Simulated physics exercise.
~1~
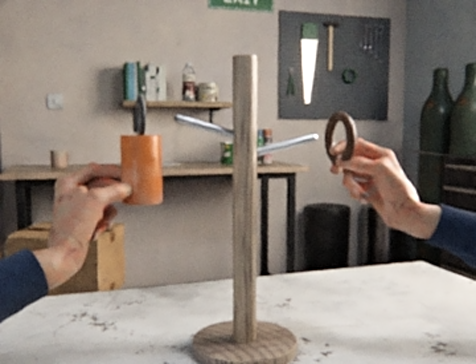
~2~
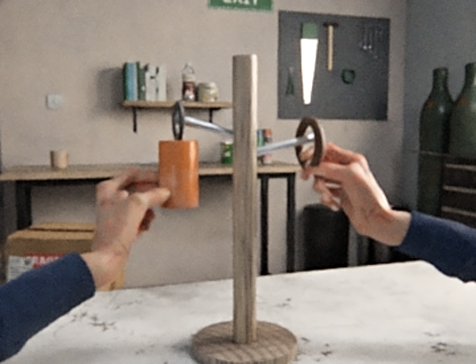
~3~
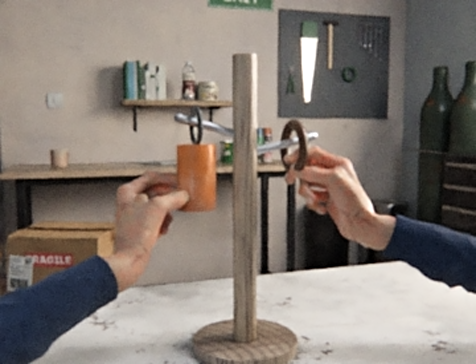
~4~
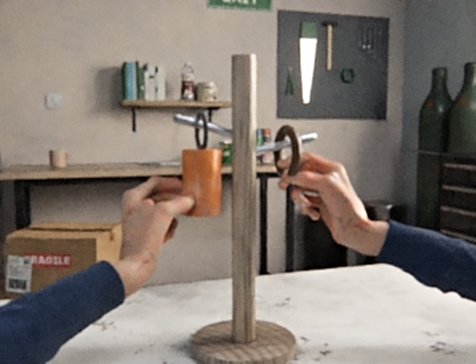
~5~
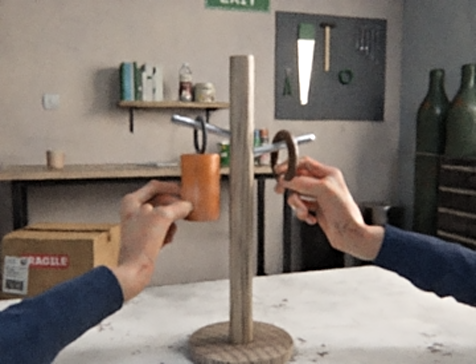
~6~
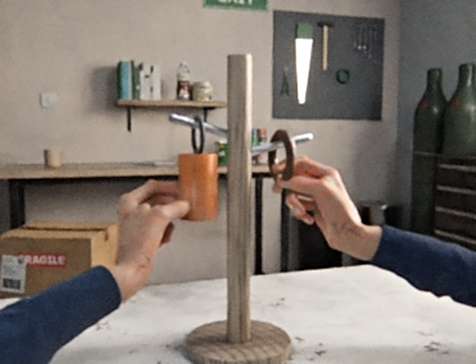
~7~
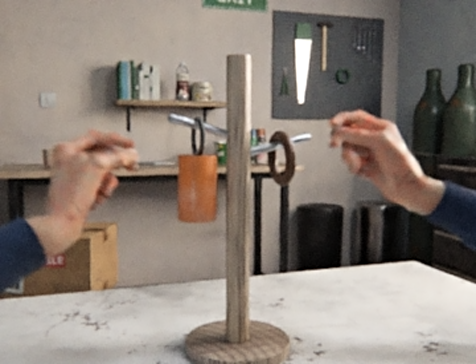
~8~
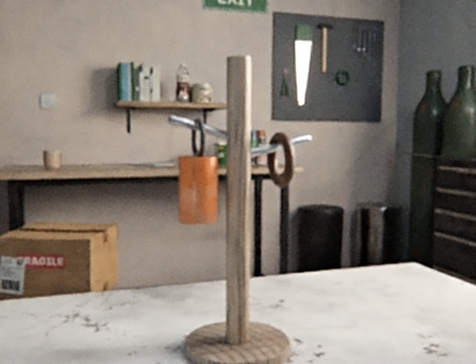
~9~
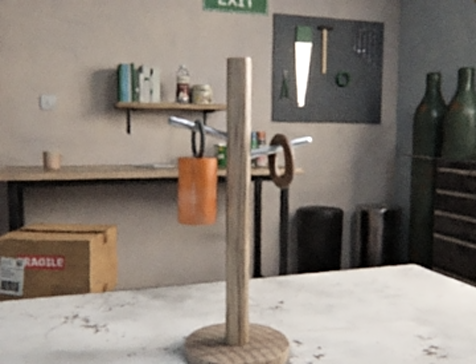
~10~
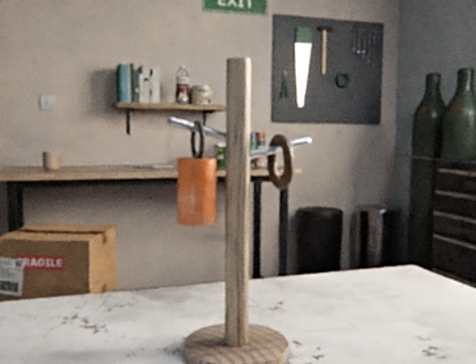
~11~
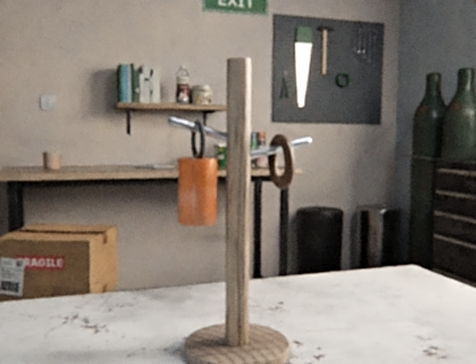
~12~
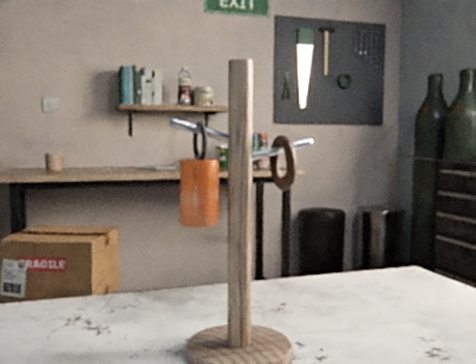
At first, two hands hold an orange lantern on the left and a brown ring of tape on the right, on either side of a wooden peg stand on a pale, marbled table. The hands move inward, bringing the lantern rightward and the tape leftward to the slanting metal pegs. They lower both things slightly and settle them there. Then the fingers open and both hands draw back out of view. The lantern hangs by its dark ring from the left peg, and the tape stays hooked on the right one, both still hanging at the end.
